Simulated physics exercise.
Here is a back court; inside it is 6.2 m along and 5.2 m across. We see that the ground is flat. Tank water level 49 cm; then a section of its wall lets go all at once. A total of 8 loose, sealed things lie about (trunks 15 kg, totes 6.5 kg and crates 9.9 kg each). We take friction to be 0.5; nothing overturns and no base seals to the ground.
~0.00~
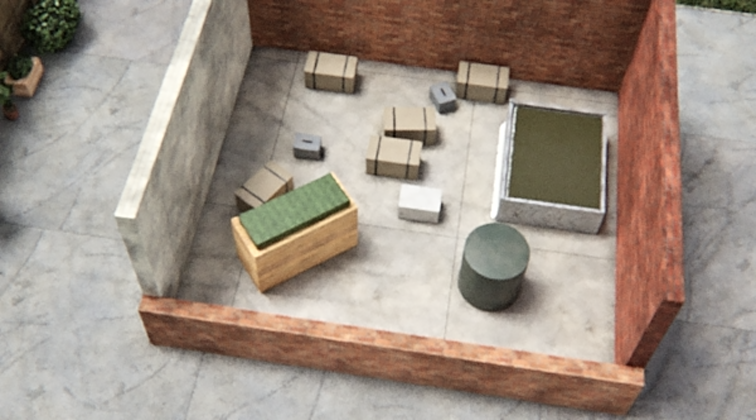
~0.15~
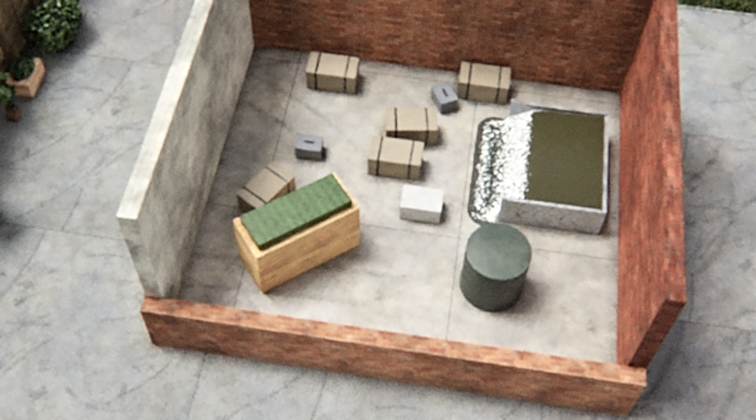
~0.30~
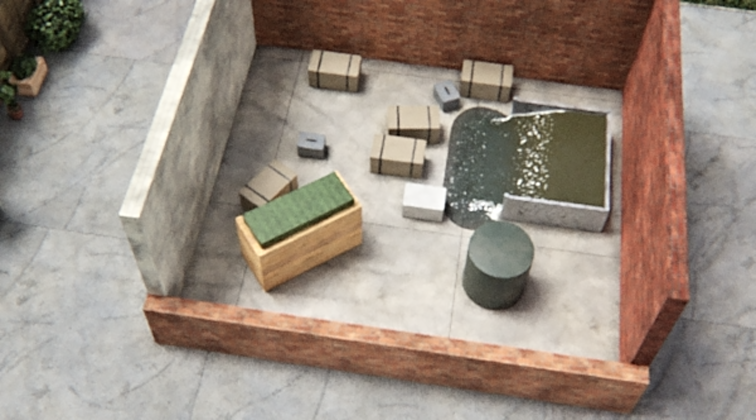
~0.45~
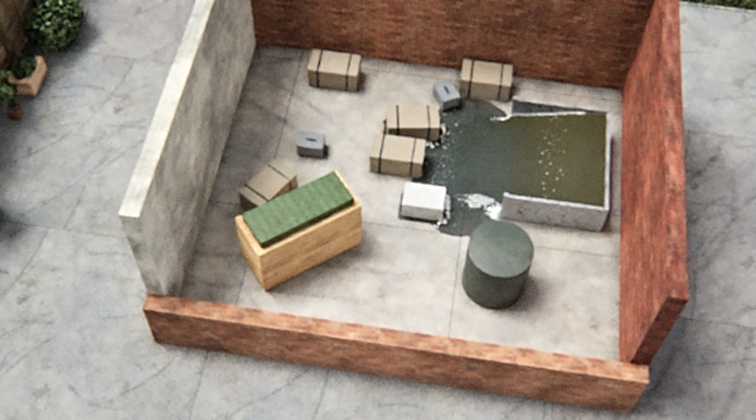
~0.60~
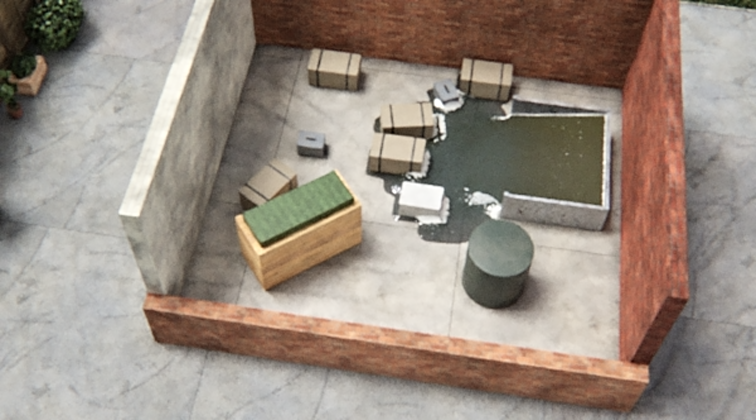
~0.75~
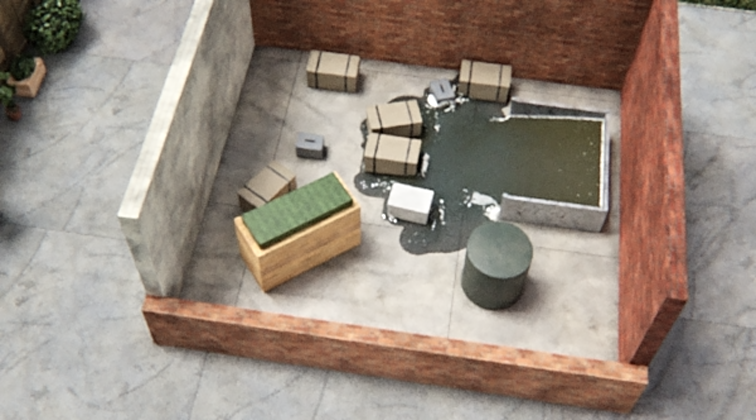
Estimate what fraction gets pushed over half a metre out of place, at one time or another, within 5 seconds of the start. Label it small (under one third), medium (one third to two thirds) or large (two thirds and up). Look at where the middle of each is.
Large.
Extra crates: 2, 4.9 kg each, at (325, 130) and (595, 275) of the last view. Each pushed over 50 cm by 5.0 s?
The first comes out beyond the limit, the second within the limit.
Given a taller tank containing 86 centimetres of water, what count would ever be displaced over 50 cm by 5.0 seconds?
It would come to 7 of them.
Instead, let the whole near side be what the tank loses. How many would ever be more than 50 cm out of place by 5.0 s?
In that case 0 of them.
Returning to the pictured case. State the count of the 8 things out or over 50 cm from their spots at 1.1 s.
Result: 2.
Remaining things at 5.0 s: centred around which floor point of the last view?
Roughly at (325, 171).
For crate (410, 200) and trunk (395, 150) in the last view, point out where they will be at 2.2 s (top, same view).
They end up about (364, 212) and (269, 159) in the last view.
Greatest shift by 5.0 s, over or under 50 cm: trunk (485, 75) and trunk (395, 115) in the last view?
First not as far, second farther.
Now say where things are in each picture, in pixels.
In the first frame, a trunk at (410, 119) rests on the ground; a crate at (420, 198) rests on the ground; water covers 2.6 m2; 0 of 8 have shifted.
In the second frame, a trunk at (411, 119), on the bottom; a crate at (422, 198), on the bottom; water covers 3.5 m2; 0 of 8 have shifted.
In the third frame, a trunk at (414, 117) rests on the ground; a crate at (425, 196), on the bottom; water covers 4.5 m2; 0 of 8 have shifted.
In the fourth frame, a trunk at (413, 116) rests on the ground; a crate at (424, 196), on the bottom; water covers 5.5 m2; 0 of 8 have shifted.
In the fifth frame, a trunk at (407, 115) rests on the ground, 10 cm from its start; a crate at (422, 196) rests on the ground, 4 cm from its start; 6.4 m2 under water; 1 of 8 have shifted.
In the sixth frame, a trunk at (394, 114), on the bottom, 28 cm from its start; a crate at (411, 198), on the bottom, 19 cm from its start; water covers 7.6 m2; 4 of 8 have shifted.
After 1.1 s 2 of 8 are over 50 cm from their spots; 0 afloat.
After 2.2 s 7 of 8 are over 50 cm from their spots; 6 afloat.
After 3.5 s 7 of 8 are over 50 cm from their spots; 6 afloat.
After 5.0 s 7 of 8 are over 50 cm from their spots, and 7 have been at some point; 6 afloat.
